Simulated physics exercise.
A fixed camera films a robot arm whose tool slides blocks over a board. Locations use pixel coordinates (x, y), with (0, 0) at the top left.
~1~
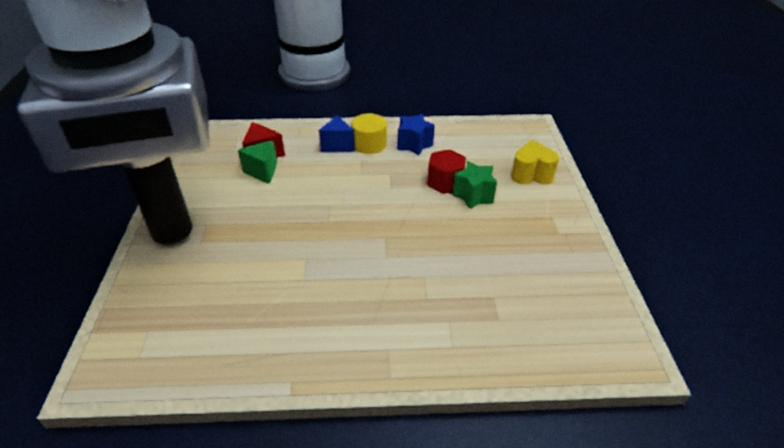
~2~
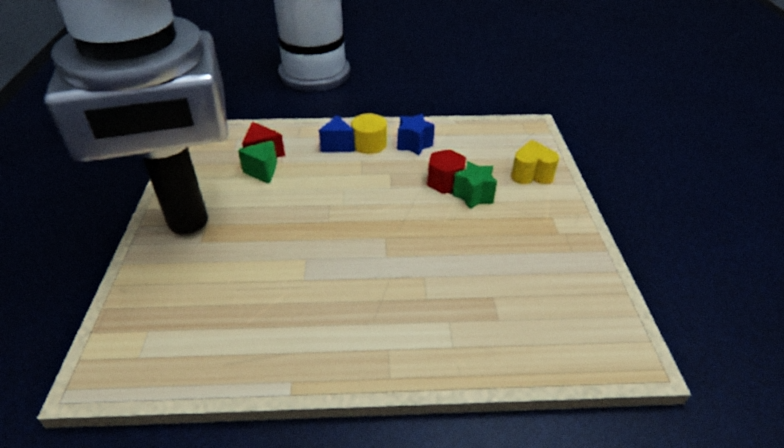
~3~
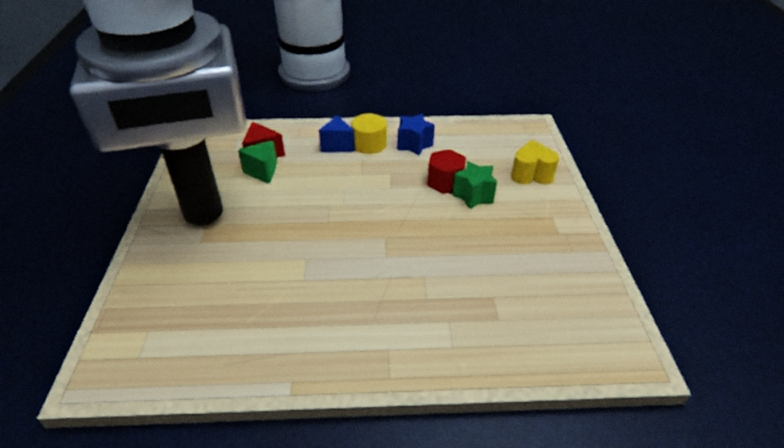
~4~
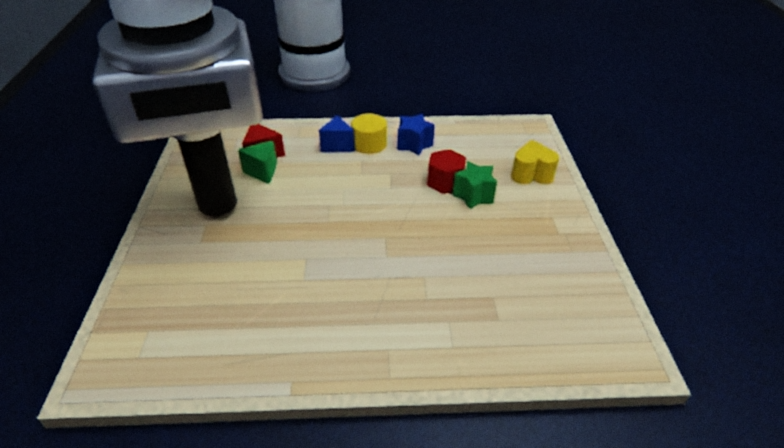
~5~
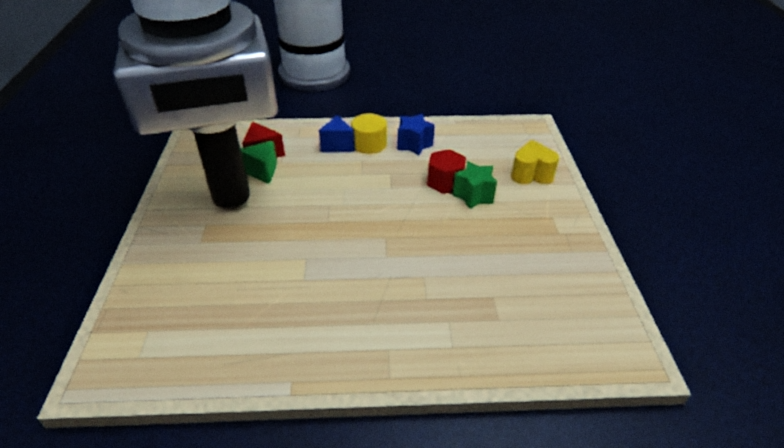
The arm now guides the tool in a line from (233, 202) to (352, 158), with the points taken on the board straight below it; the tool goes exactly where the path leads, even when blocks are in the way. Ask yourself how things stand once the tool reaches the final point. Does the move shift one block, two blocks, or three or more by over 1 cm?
There will be one block that moves more than 1 cm.
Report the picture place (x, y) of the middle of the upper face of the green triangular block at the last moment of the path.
It ends at (278, 143).
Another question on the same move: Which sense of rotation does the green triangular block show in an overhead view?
From above, counter-clockwise.
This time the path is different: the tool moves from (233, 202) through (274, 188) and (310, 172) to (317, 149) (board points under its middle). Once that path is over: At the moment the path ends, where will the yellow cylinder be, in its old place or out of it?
Left where it is.
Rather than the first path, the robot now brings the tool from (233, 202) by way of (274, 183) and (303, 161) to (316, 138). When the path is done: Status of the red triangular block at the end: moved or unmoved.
Moved off its spot.
On the path given first. One third of the way, tool at (275, 180); green triangular block at (267, 147), turned 35° anticlockwise.
Two thirds of the way, tool at (315, 166); green triangular block at (278, 143), turned 65° anticlockwise; red triangular block at (257, 130), turned 15° anticlockwise.
At the end, tool at (352, 152); green triangular block at (278, 143), turned 65° anticlockwise; red triangular block at (257, 130), turned 15° anticlockwise; blue triangular block at (337, 122); yellow cylinder at (372, 120).
